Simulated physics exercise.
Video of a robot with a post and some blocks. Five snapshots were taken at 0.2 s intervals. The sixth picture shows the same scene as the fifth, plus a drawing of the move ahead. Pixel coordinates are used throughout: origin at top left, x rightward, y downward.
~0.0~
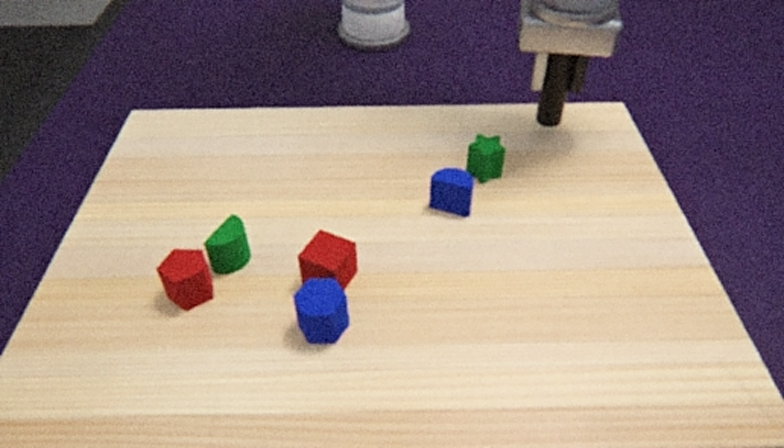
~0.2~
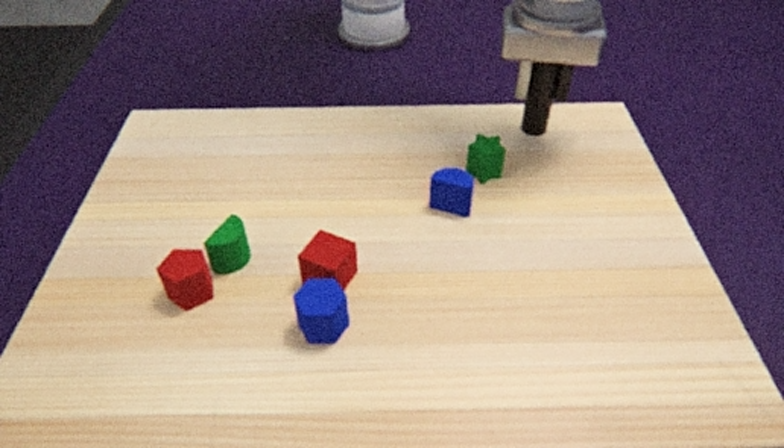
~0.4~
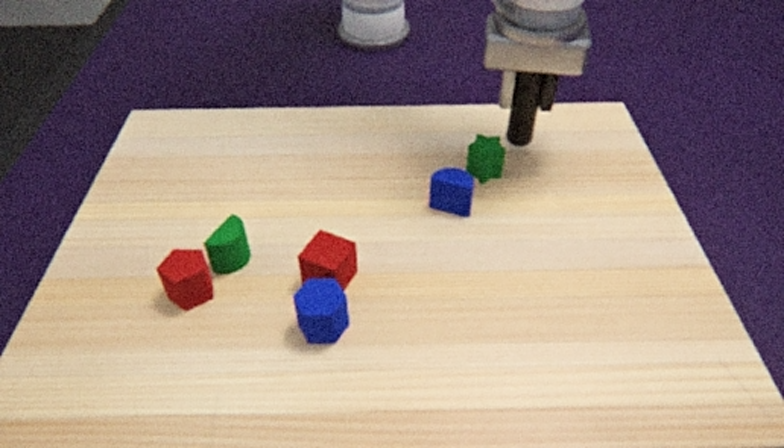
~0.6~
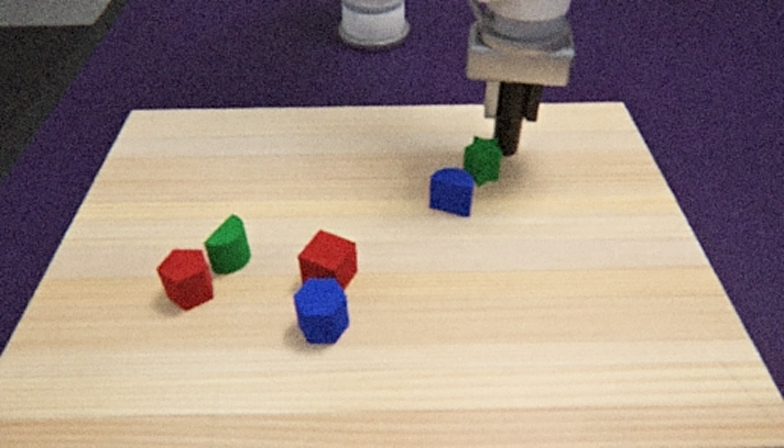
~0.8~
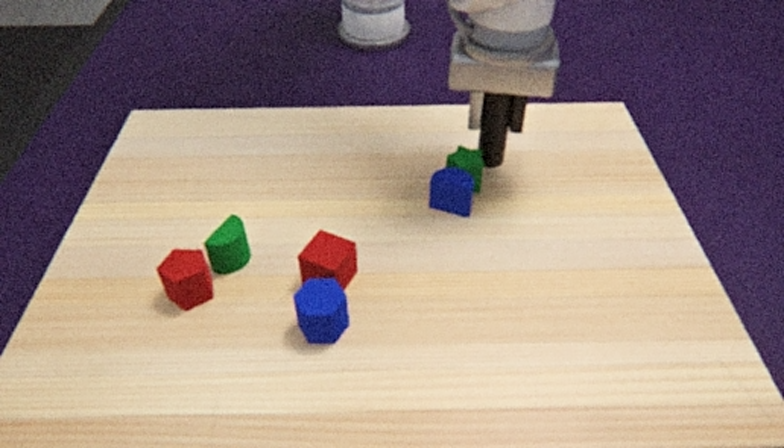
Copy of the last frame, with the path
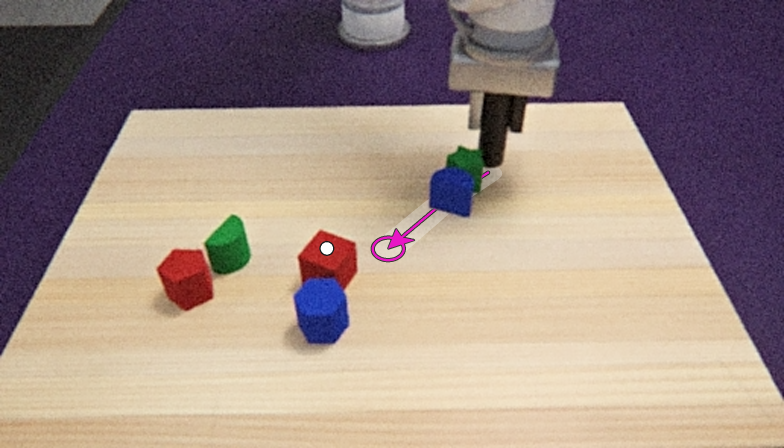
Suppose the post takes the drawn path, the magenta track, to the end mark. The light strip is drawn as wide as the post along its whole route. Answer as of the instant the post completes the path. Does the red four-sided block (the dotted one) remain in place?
Going by the path, yes.
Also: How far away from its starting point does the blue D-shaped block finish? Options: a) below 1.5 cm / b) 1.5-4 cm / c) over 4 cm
That would be c.
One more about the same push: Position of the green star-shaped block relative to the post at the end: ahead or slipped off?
The post has lost it.
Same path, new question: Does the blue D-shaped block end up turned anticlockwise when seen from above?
Yes, I think so.
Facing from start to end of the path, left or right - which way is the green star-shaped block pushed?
Facing from start to end, it shifts right.
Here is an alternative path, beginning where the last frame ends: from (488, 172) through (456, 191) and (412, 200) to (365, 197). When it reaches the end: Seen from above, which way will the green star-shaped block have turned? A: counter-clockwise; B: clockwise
Letter A.
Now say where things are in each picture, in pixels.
Tip of the post (548, 120), middles of tops, red four-sided block (327, 248), blue D-shaped block (454, 176), green star-shaped block (487, 143), in the first frame.
Post (534, 129), nothing pushed, in the second frame.
Post (519, 139), nothing pushed, in the third frame.
Post (504, 149), green star-shaped block (484, 145), in the fourth frame.
Post (490, 160), red four-sided block (327, 248), blue D-shaped block (454, 176), green star-shaped block (466, 155), in the fifth frame.
The line goes from (488, 172) by way of (439, 206) to (388, 249); the dot is on the red four-sided block.
On the path given first. One third of the way, post (456, 182); blue D-shaped block (438, 193), turned 45° anticlockwise; green star-shaped block (426, 174).
Two thirds of the way, post (423, 207); blue D-shaped block (425, 213), turned 75° anticlockwise; green star-shaped block (397, 181), turned 25° clockwise.
At the end, post (388, 236); red four-sided block unmoved; blue D-shaped block (422, 228), turned 95° anticlockwise; green star-shaped block (393, 183), turned 50° clockwise.
